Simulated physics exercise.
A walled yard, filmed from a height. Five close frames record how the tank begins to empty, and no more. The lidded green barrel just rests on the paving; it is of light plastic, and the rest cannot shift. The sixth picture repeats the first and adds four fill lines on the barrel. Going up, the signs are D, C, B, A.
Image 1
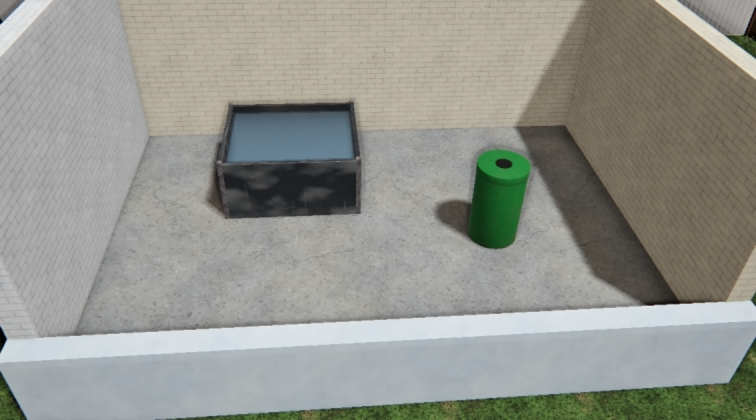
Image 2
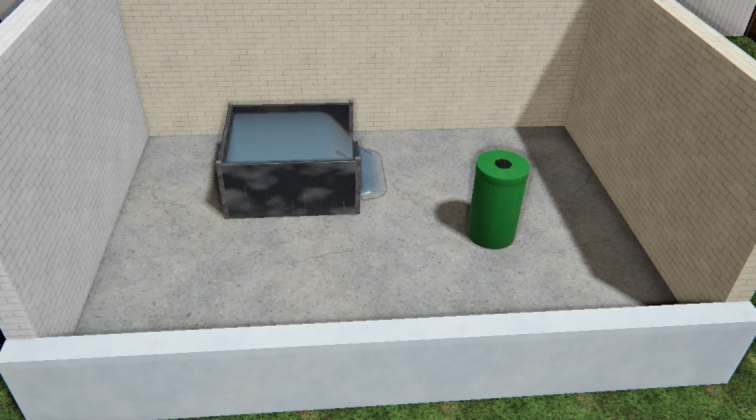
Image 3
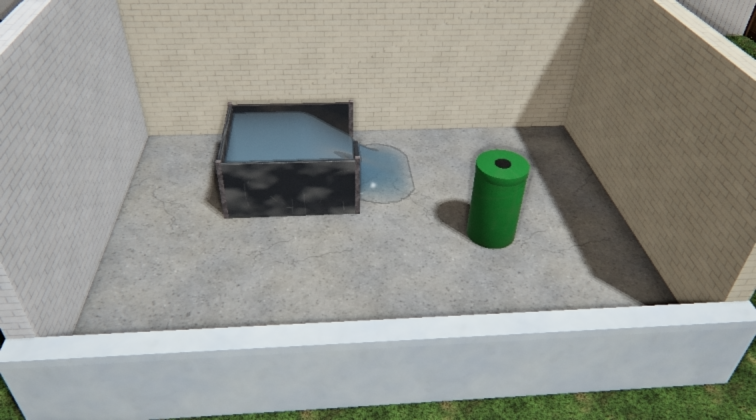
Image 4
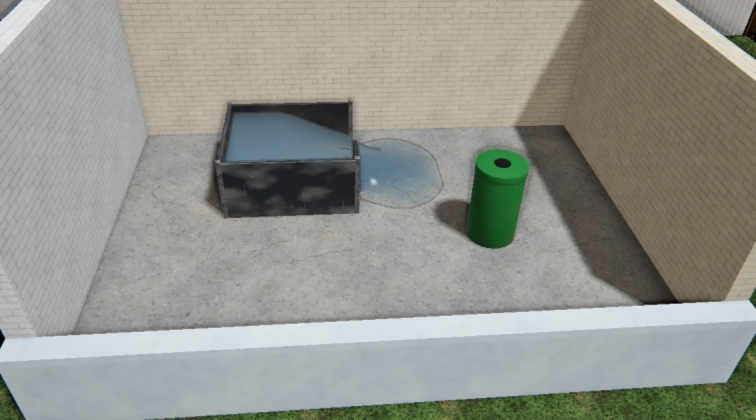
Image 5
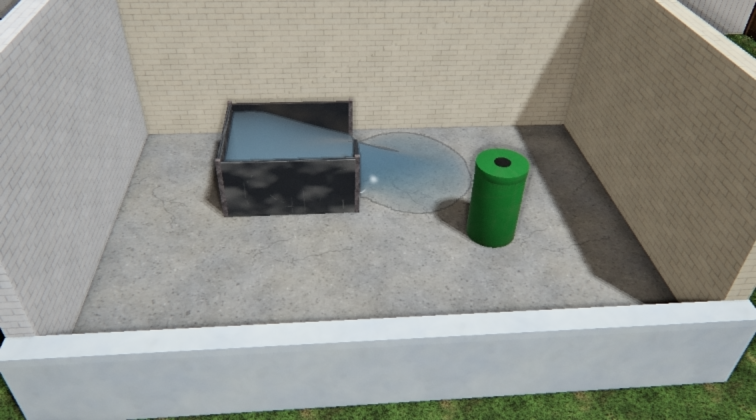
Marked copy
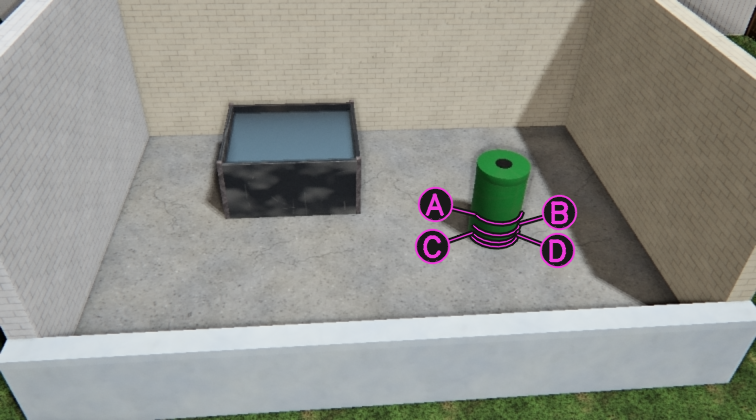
Water pours from the right side of a dark rectangular tank in a walled yard, spreading across the grey ground in a widening rounded puddle towards a green barrel, while the level in the tank drops and the barrel stays still.
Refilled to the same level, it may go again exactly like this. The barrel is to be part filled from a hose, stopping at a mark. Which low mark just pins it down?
C will do.
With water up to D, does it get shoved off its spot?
Yes, that goes wrong.
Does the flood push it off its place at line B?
No, that is safe.
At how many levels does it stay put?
Three.
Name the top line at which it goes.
That would be D.
In magenta, A at (502, 223); B at (500, 235); C at (499, 242); D at (498, 246); from the bottom up D, C, B, A.
With A, it does not move.
With B, it does not move.
With C, it shifts by a finger or two and stays.
With D, it is pushed about twice its own width away.
